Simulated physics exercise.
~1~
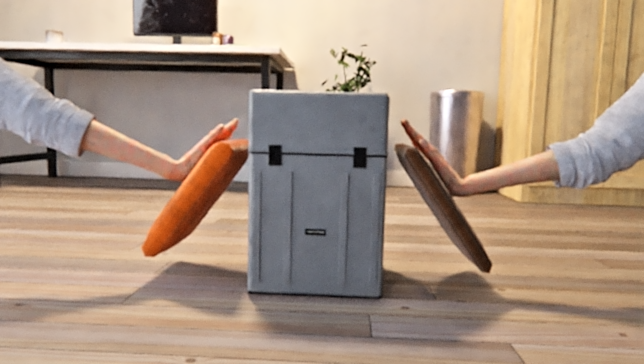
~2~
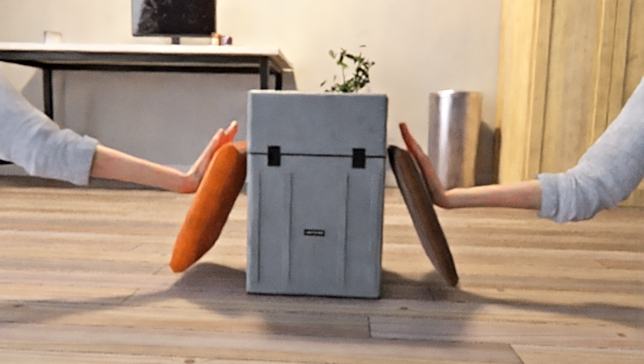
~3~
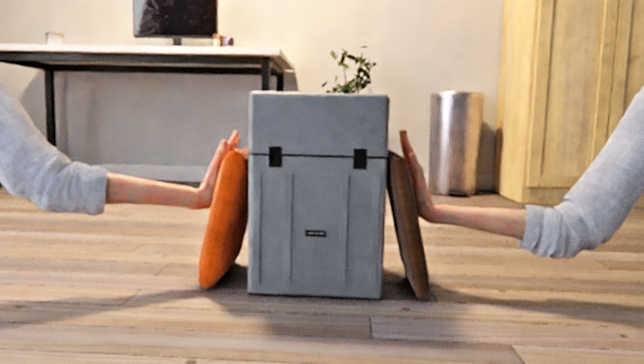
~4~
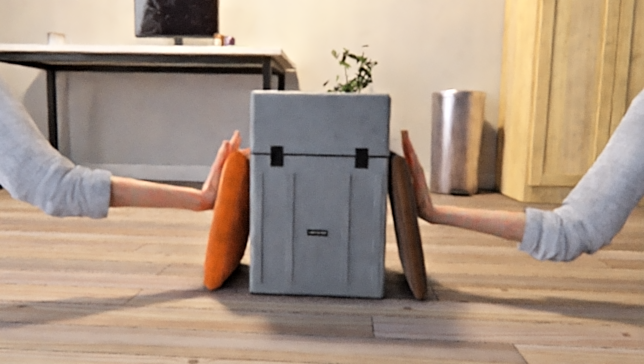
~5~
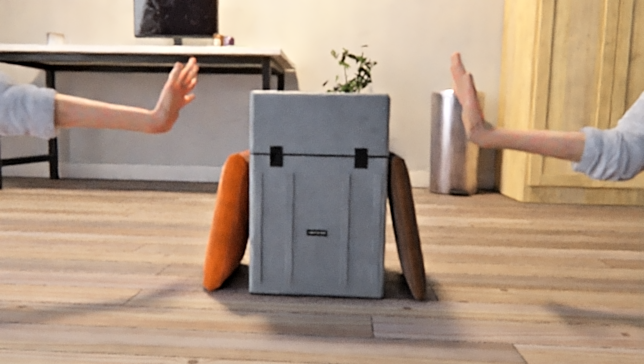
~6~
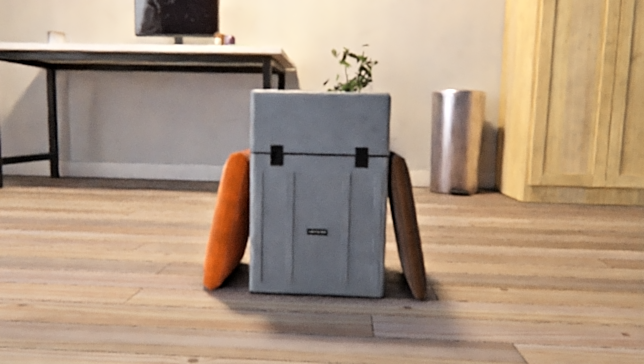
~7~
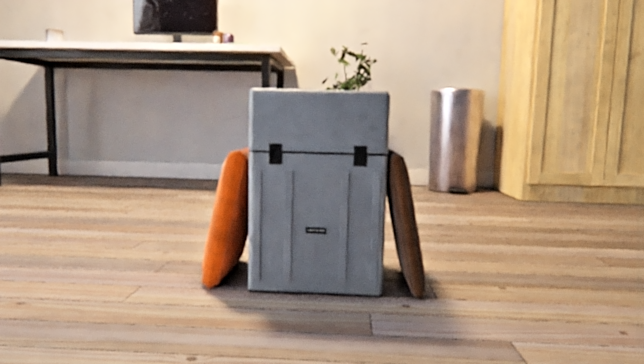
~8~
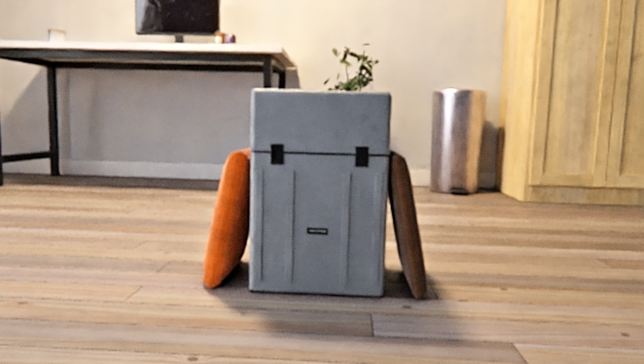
An orange soft bag and a brown seat pad, each pressed by a hand, tilt against the upper sides of a grey chest standing on a wooden floor. The hands bring the lower ends inward, the bag moving right and down while the pad moves left, until both rest steeply beside the chest. The hands hold them there briefly. Then both hands let go and draw back out of view, one to each side. The bag stays leaning on the left and the pad on the right, with the chest still upright between them.
